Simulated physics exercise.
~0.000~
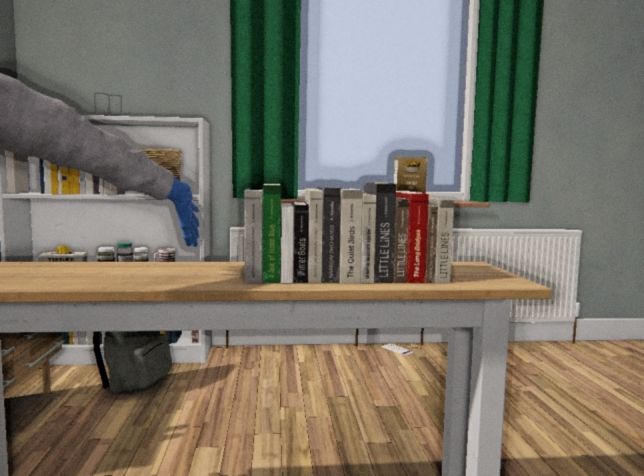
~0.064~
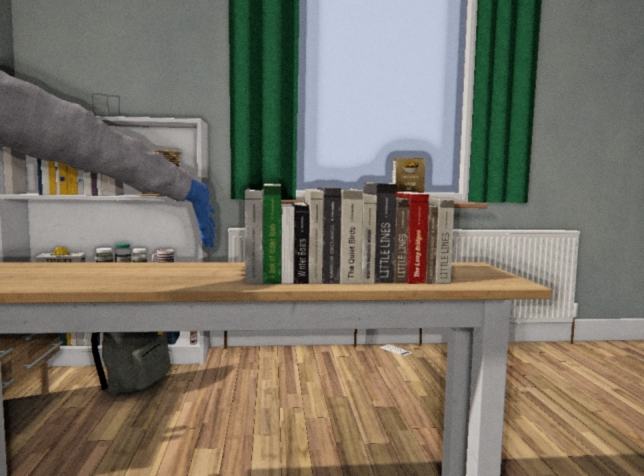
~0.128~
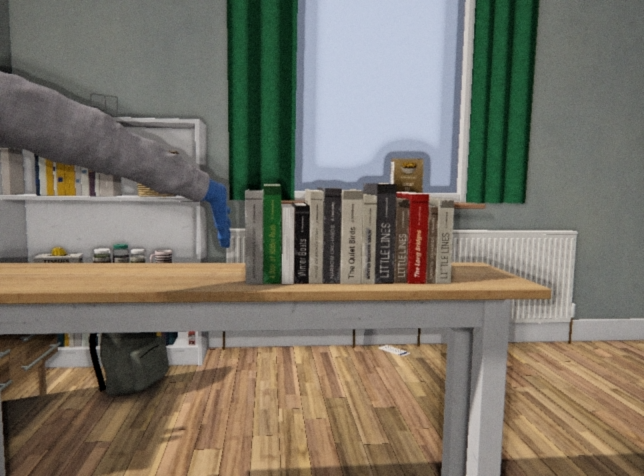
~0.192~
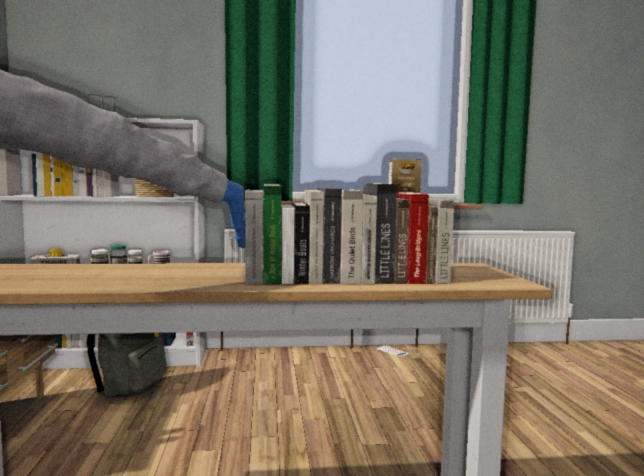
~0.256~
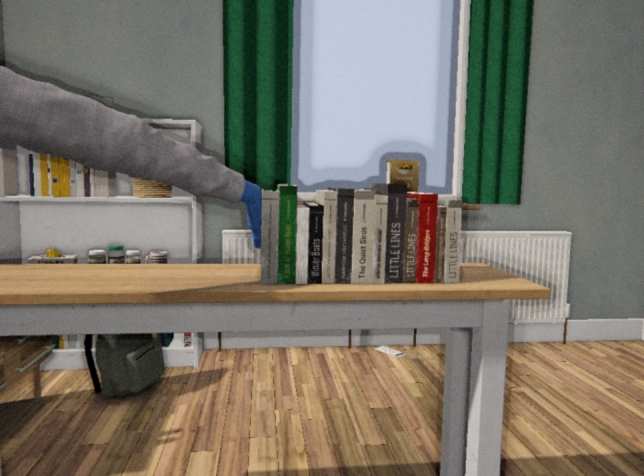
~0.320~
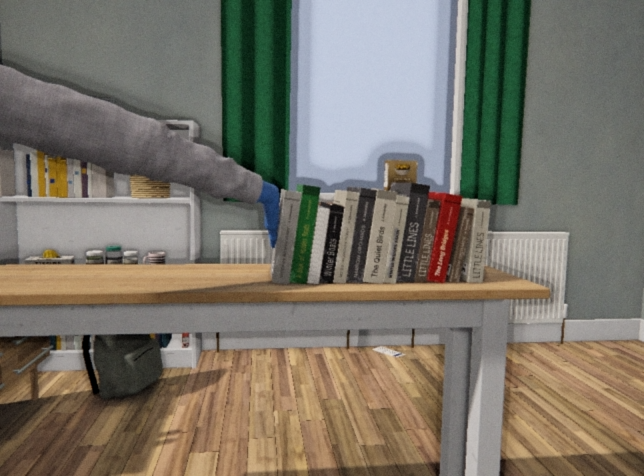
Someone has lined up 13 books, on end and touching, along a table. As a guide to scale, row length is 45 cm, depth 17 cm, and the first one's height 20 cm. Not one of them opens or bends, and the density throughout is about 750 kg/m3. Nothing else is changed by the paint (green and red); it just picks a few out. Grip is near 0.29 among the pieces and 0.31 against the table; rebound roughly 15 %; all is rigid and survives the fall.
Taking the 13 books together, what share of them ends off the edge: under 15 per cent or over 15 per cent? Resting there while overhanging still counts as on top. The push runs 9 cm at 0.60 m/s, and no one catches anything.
Upwards of 15 per cent.
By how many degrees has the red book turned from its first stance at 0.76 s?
Something like 100°, more or less.
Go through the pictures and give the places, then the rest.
In the first picture (we follow the side turned to the camera; the camera moves round a little), hand (179, 206) 12 cm from the first; red book (418, 239); green book (271, 235); no piece has moved.
In the second picture, hand (197, 207) 8 cm from the first; red book (419, 240).
In the third picture, hand (214, 207) 43 mm from the first; red book (419, 240).
In the fourth picture, hand (231, 208) 5 mm from the first; red book (419, 240).
In the fifth picture, hand (248, 208) 34 mm in; green book (288, 235) displaced 32 mm; red book (427, 239) displaced 20 mm; 13 stirred so far.
In the sixth picture, hand (265, 208) 7 cm in; red book (445, 239) tipped 10°; green book (305, 235) tipped 8°; 13 stirred so far.
Around 0.38 s, none of the 13 books off the edge, 13 disturbed; red book tipped 19°; green book tipped 19°.
Around 0.50 s, none of the 13 books off the edge, 13 disturbed; red book tipped 45°; green book tipped 39°.
Around 0.76 s, 1 of the 13 books off the edge; red book on its side; green book tipped 52°.
Around 1.04 s, 3 of the 13 books off the edge; red book upside down; green book tipped 52°.
Finally (1.2 s), 3 of the 13 books off the edge; red book on its side; green book tipped 52°. That is 23 per cent. Seen by the last camera, middles, green book near (304, 243).
